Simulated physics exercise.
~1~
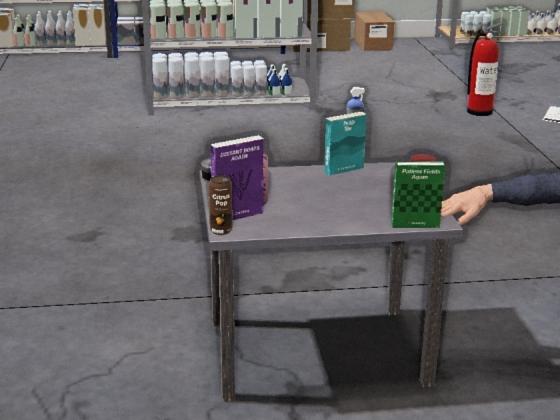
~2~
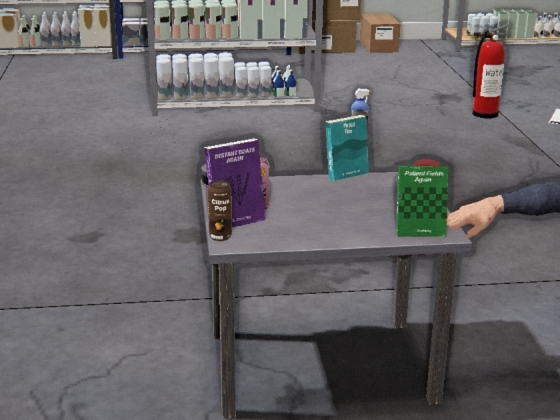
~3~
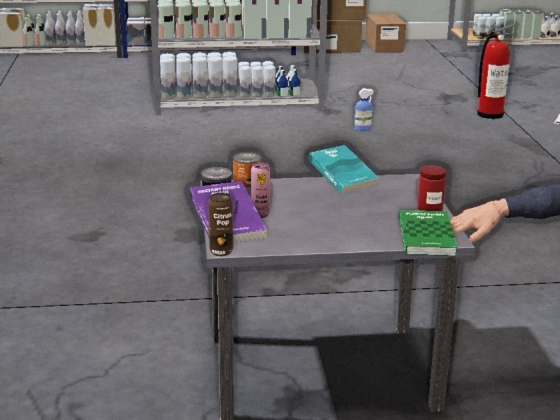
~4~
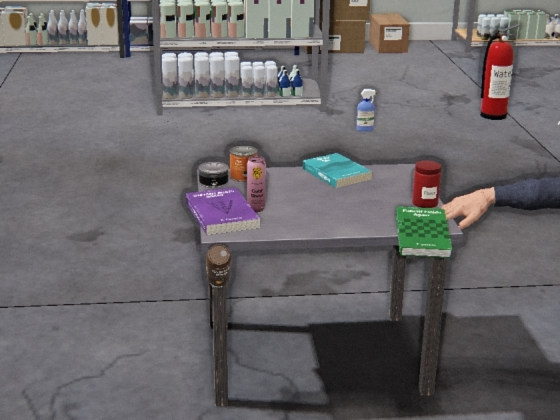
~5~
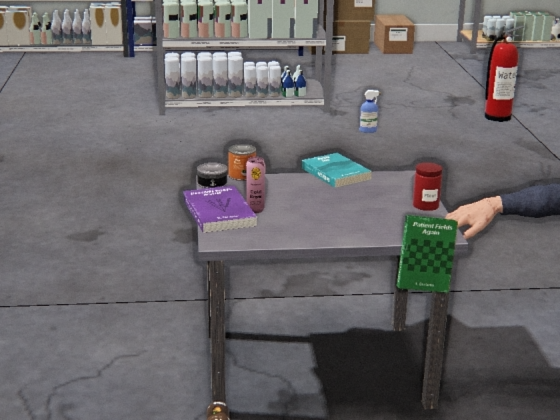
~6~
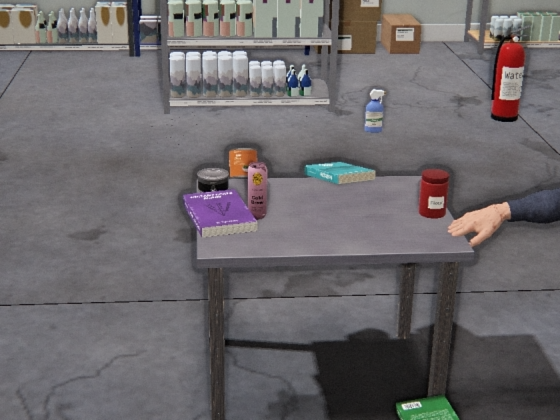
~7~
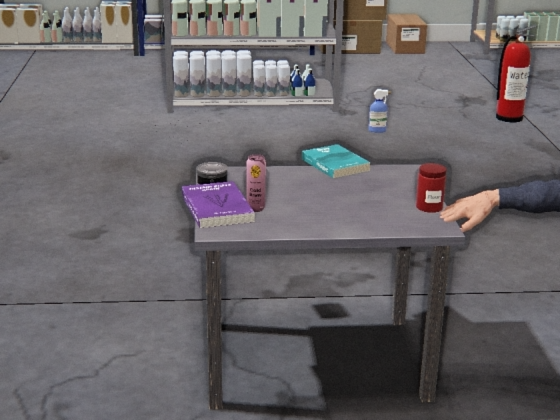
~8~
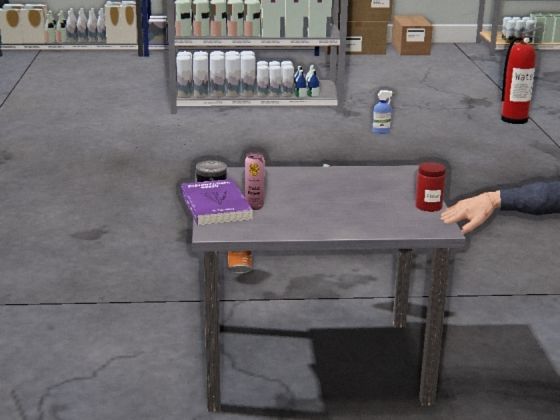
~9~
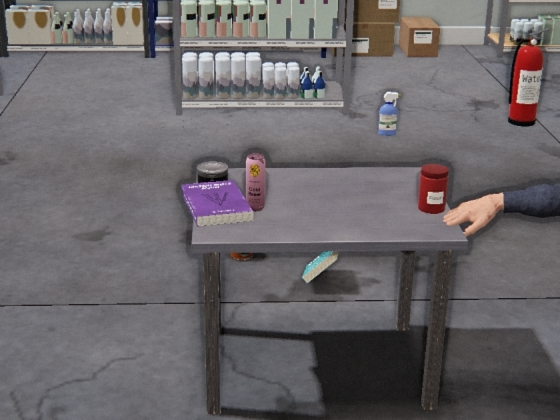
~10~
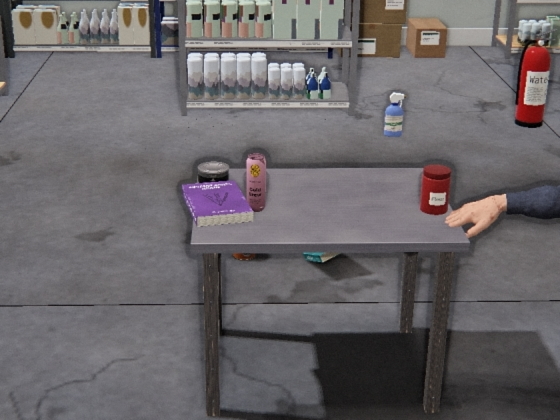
A small table jerks back and forth, toppling three books and dropping four items off it.
